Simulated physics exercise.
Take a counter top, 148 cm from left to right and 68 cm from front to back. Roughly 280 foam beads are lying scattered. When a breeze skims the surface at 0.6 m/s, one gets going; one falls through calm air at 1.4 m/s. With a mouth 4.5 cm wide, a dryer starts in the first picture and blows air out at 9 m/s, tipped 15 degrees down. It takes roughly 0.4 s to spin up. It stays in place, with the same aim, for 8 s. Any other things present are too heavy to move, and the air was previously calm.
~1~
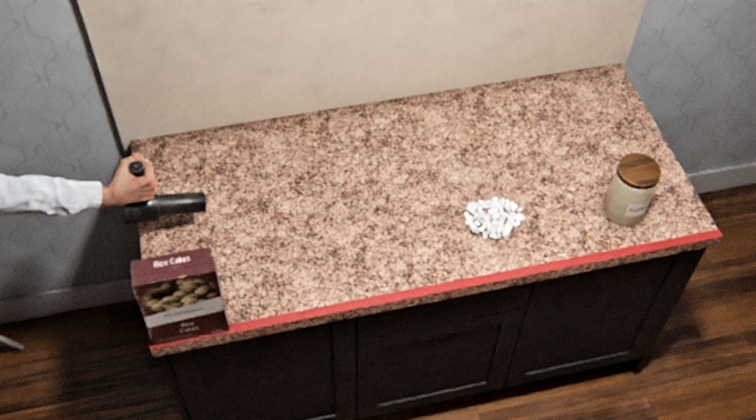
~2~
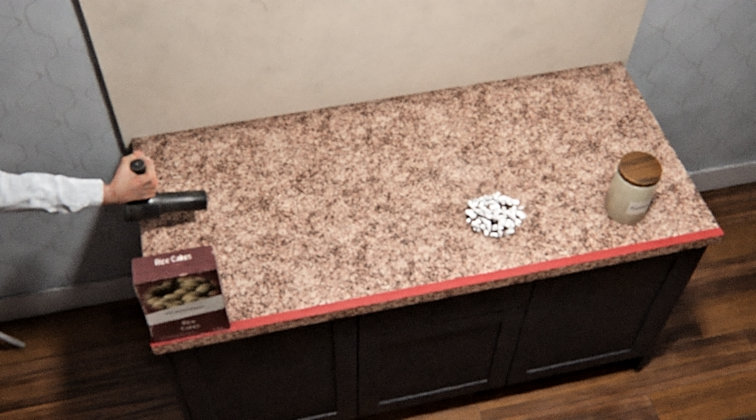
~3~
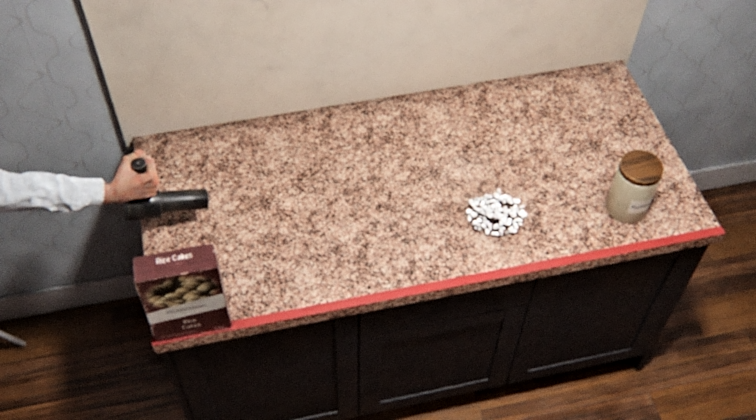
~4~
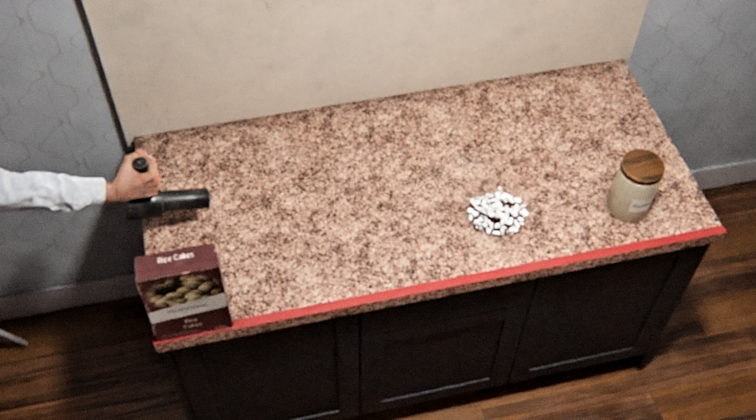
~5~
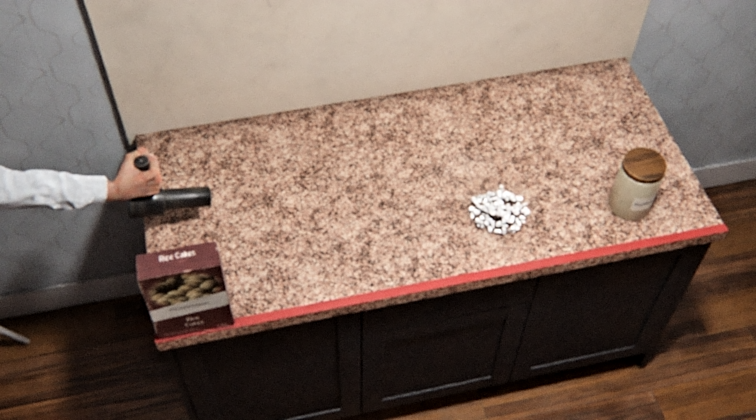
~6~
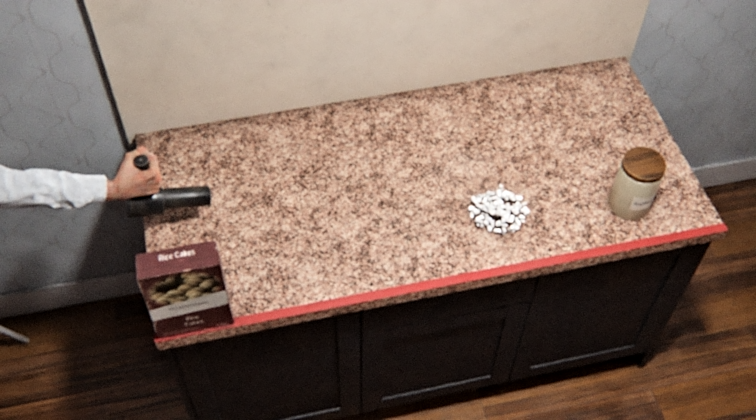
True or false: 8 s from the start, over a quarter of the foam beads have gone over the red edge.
True.
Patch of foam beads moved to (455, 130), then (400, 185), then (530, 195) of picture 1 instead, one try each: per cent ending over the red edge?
0, 20 and 30 in a hundred, respectively.
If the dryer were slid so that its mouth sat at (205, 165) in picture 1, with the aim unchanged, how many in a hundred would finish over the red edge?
My estimate is close to 80 percent.
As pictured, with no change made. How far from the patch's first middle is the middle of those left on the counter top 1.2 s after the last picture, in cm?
I'd guess near 30 cm.
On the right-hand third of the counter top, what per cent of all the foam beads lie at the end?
Roughly 5 in a hundred.
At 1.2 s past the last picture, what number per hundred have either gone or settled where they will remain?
Roughly 60 % of them.
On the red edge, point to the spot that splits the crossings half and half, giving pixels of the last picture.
Midpoint of crossings, approx. (635, 249).
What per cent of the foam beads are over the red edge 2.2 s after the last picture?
Share: Approx. 50 %.
Then, 1.2 s after the last picture the count stands so, 44 % are over the red edge; the middle of those still in play is near (624, 229).
Then, 2.2 s after the last picture the count stands so, 51 % are over the red edge.
Then, 4.0 s after the last picture the count stands so, 54 % are over the red edge.
Then, 7.6 s after the last picture, at the end, 55 % are over the red edge.
